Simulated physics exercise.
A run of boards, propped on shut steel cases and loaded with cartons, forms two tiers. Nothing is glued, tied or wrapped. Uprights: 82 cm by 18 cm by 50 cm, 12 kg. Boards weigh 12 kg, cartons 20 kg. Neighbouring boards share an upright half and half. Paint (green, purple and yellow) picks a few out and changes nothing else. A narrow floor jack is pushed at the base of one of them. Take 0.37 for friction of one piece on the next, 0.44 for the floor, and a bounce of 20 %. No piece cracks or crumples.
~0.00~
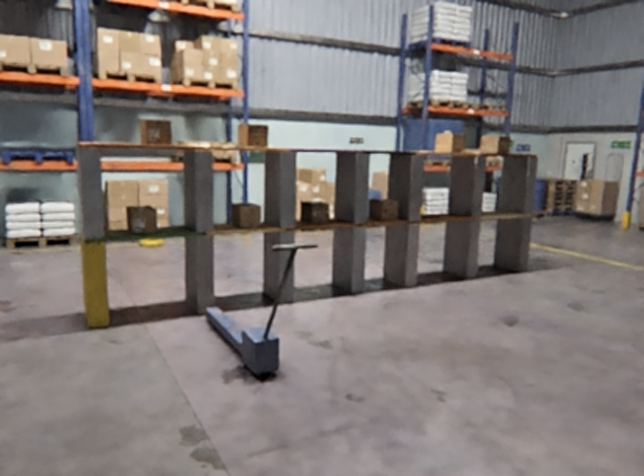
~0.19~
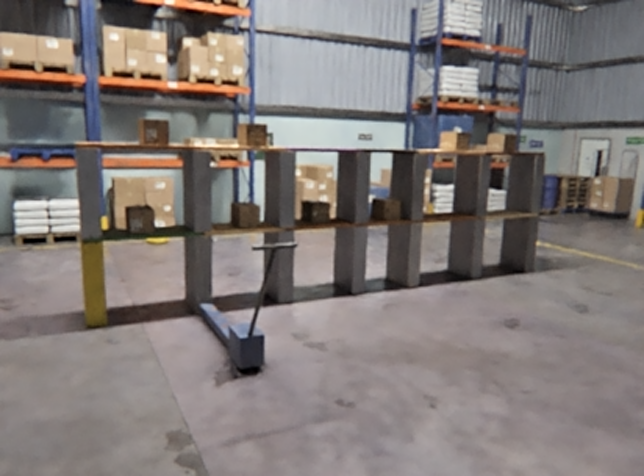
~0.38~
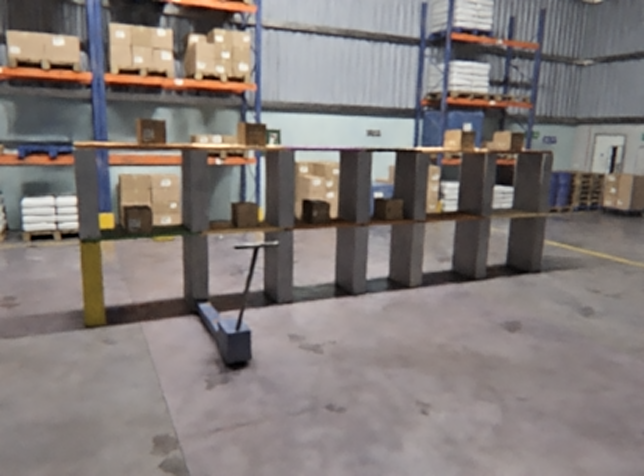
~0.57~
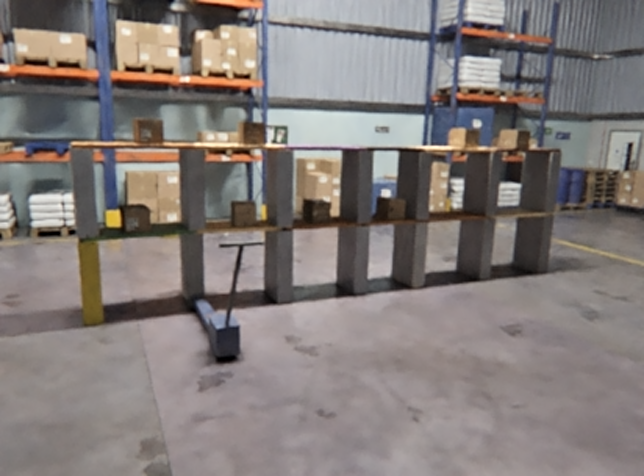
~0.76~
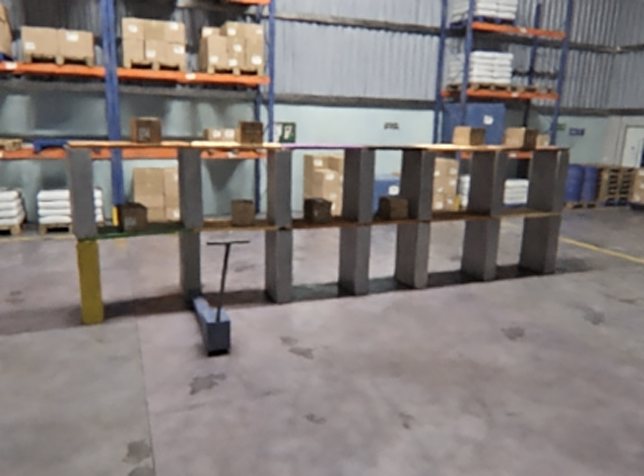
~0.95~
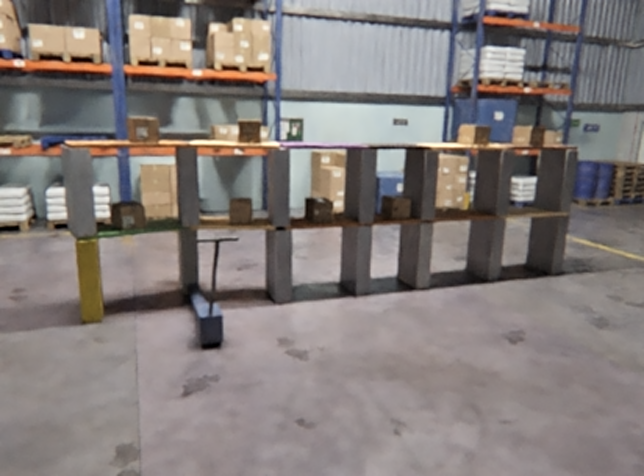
The clip opens on two tiers of boards and grey uprights holding cartons in a warehouse, with a low floor jack in front. As the view drifts, the jack slides in against the base near the left end, and the green board and the upright above the yellow one shift slightly out of line.
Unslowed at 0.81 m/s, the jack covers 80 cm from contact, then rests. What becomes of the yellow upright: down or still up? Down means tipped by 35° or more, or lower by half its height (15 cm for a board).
It comes down.
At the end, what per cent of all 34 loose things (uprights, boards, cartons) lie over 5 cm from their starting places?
40 per cent.
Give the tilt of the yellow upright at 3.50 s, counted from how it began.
Roughly 90°.
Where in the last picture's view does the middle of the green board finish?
At about (92, 287).
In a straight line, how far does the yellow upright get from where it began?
Roughly 45 cm away.
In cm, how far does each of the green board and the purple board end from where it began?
Moved: Green 80, purple 180.
After 2.08 s, 6 of the 34 pieces down; yellow upright leaning 61°; green board leaning 25°, 57 cm lower.
After 3.50 s, 13 of the 34 pieces down; yellow upright on its side; purple board leaning 65°, 65 cm lower.
At rest (5.8 s), 13 of the 34 pieces down; yellow upright on its side; purple board upside down; green board leaning 20°, 62 cm lower. As the last picture would show them, middles, yellow upright near (61, 312), purple board near (367, 306).
